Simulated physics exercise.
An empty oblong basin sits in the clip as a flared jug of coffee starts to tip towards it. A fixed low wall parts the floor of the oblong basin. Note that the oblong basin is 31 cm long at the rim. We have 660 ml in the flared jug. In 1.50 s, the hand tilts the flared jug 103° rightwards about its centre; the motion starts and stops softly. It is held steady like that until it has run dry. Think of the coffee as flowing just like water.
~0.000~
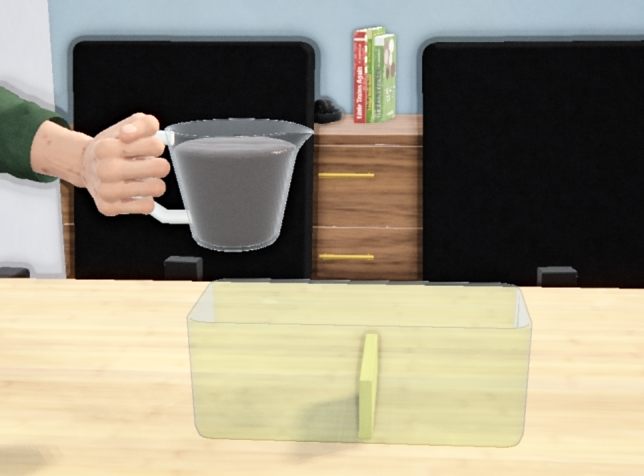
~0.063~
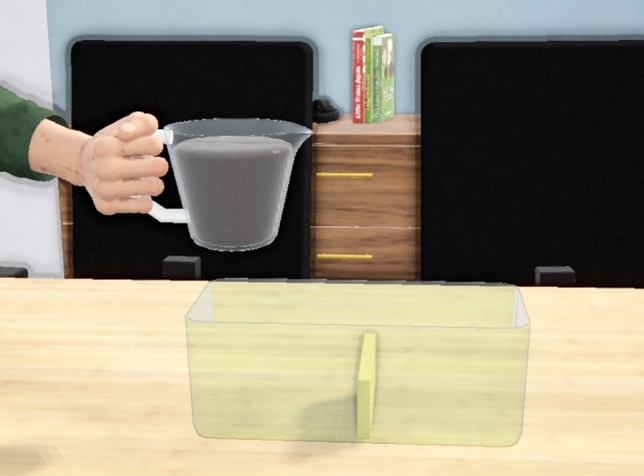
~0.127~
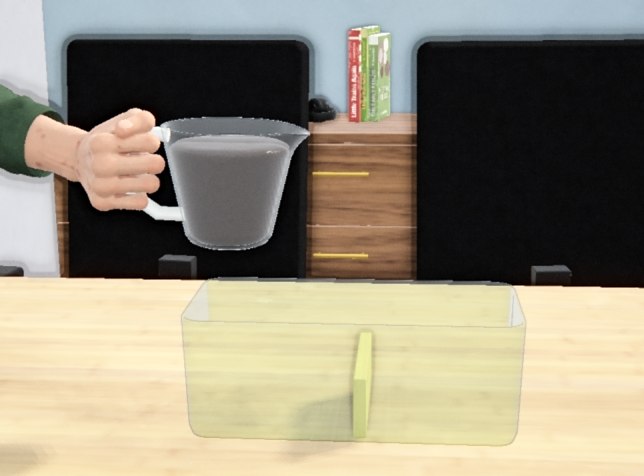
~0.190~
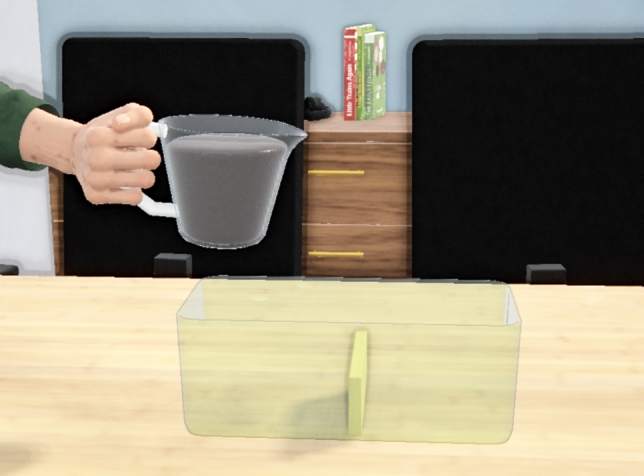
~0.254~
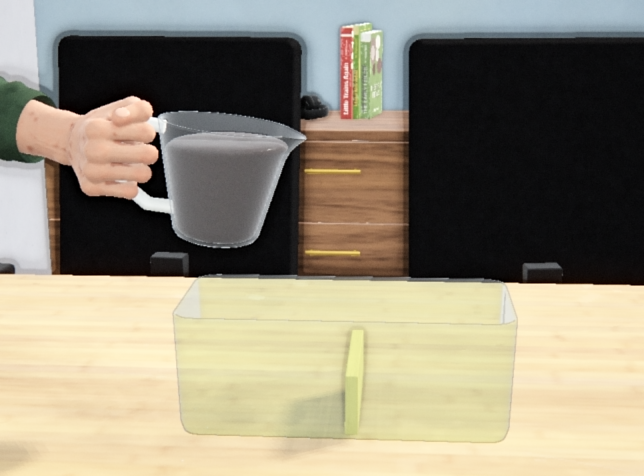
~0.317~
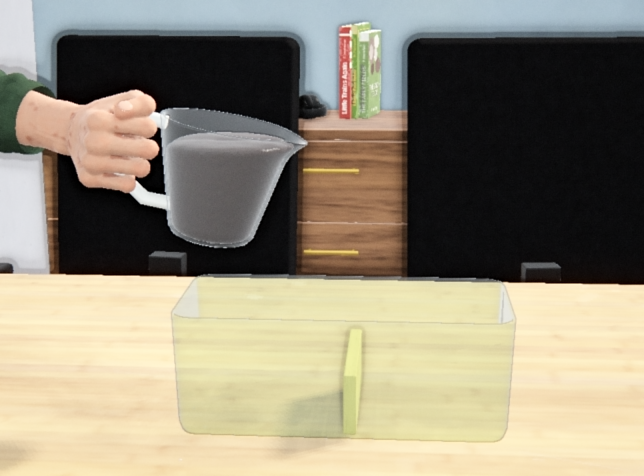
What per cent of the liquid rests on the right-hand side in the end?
60 percent.
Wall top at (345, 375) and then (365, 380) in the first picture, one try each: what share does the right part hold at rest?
I'd say 85 percent on the first go, 70 percent on the next.
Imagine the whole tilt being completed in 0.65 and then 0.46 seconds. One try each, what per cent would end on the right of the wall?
About 35 %, then about 25 %.
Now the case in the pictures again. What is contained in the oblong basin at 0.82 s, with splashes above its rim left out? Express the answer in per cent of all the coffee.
Near 14 in a hundred.
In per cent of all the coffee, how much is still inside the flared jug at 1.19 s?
14 %.
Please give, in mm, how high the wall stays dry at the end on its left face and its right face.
Near 46 mm for the left and near 38 mm for the right.
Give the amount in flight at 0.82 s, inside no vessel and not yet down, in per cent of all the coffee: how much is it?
18 %.
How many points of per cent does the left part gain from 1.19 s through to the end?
Close to 20% of the whole.
Then, 0.82 s in, the tilt is 59° and 69 per cent is still to pour, 2 is left of the wall and 12 right of it.
Then, 1.19 s in, the tilt is 93° and 14 per cent is still to pour, 19 is left of the wall and 58 right of it.
Then, 1.58 s in, the tilt is 103° and 0 per cent is still to pour, 40 is left of the wall and 60 right of it.
Then, 2.00 s in, the tilt is 103° and 0 per cent is still to pour, 40 is left of the wall and 60 right of it.
Finally, 40 per cent lies left of the wall, 60 right of it and 0 outside.
